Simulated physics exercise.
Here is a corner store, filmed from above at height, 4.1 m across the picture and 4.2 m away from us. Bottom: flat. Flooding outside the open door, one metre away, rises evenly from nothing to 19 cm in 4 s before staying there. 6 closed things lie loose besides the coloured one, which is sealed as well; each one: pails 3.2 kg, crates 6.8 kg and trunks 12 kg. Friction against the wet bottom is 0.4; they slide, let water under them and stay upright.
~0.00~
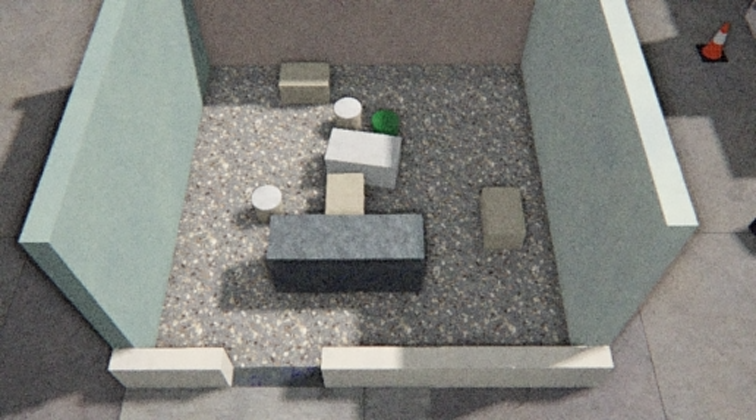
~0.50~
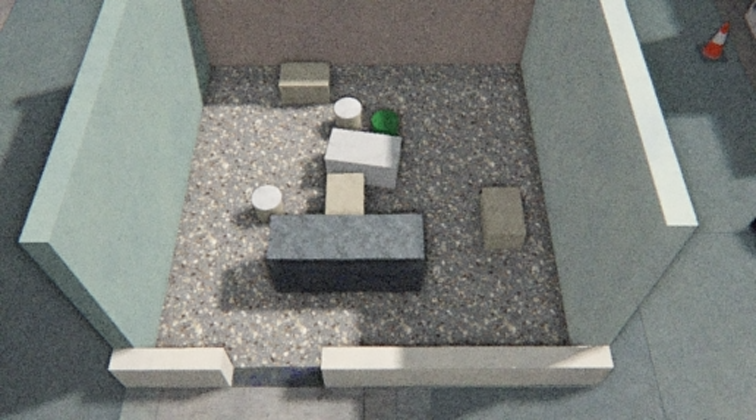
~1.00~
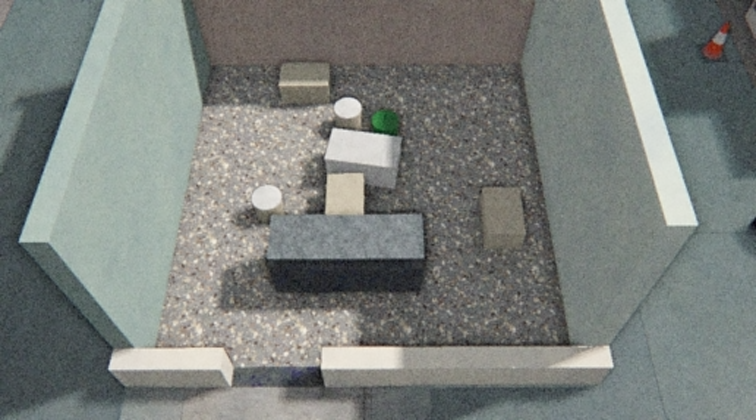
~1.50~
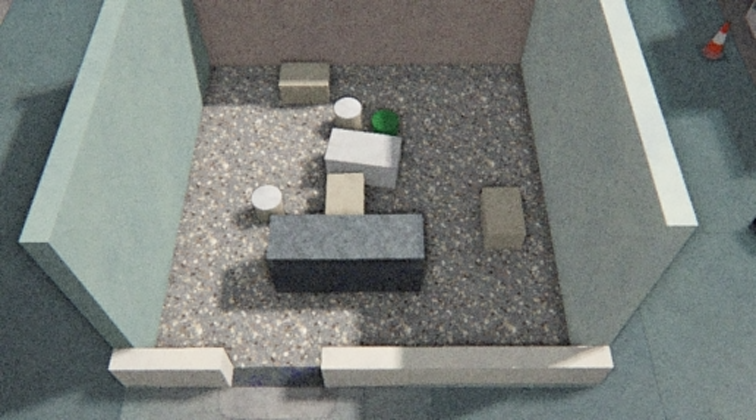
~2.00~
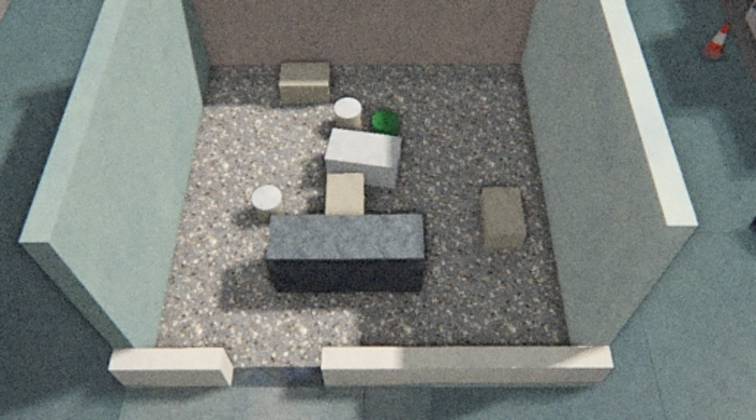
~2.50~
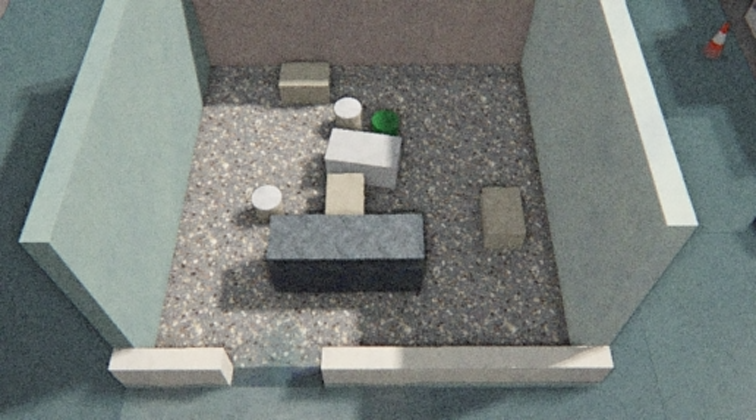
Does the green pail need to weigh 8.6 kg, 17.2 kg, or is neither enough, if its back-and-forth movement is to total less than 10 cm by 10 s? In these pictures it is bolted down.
The 8.6 kg weight is enough.
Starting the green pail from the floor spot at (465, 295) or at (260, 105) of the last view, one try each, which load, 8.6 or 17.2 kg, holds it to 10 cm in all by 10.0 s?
Try by try, any option works; any option works.
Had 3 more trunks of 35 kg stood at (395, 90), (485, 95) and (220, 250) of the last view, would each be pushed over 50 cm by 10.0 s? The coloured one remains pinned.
In that order: Under, under, over.
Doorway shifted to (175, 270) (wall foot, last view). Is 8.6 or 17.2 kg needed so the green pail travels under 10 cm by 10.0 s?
Note: The lighter mass keeps it.
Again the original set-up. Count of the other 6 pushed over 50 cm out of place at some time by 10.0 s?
By my tally, 2.
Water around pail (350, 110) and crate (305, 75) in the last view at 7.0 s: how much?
Depths: Near 0 cm, then near 3 cm.
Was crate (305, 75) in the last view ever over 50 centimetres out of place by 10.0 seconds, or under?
That one is beyond half a metre, as it turns out.
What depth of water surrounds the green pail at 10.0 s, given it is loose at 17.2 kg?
Something like 2 centimetres.
After 3.5 s the green pail would be 0 cm from its start with 8.6 kg and 0 cm from its start with 17.2 kg; 0 cm of water round it then.
After 4.5 s the green pail would be 0 cm from its start with 8.6 kg and 0 cm from its start with 17.2 kg; 0 cm of water round it then.
After 7.0 s the green pail would be 0 cm from its start with 8.6 kg and 0 cm from its start with 17.2 kg; 0 cm of water round it then.
After 10.0 s the green pail would be 0 cm from its start with 8.6 kg and 0 cm from its start with 17.2 kg; 2 cm of water round it then.
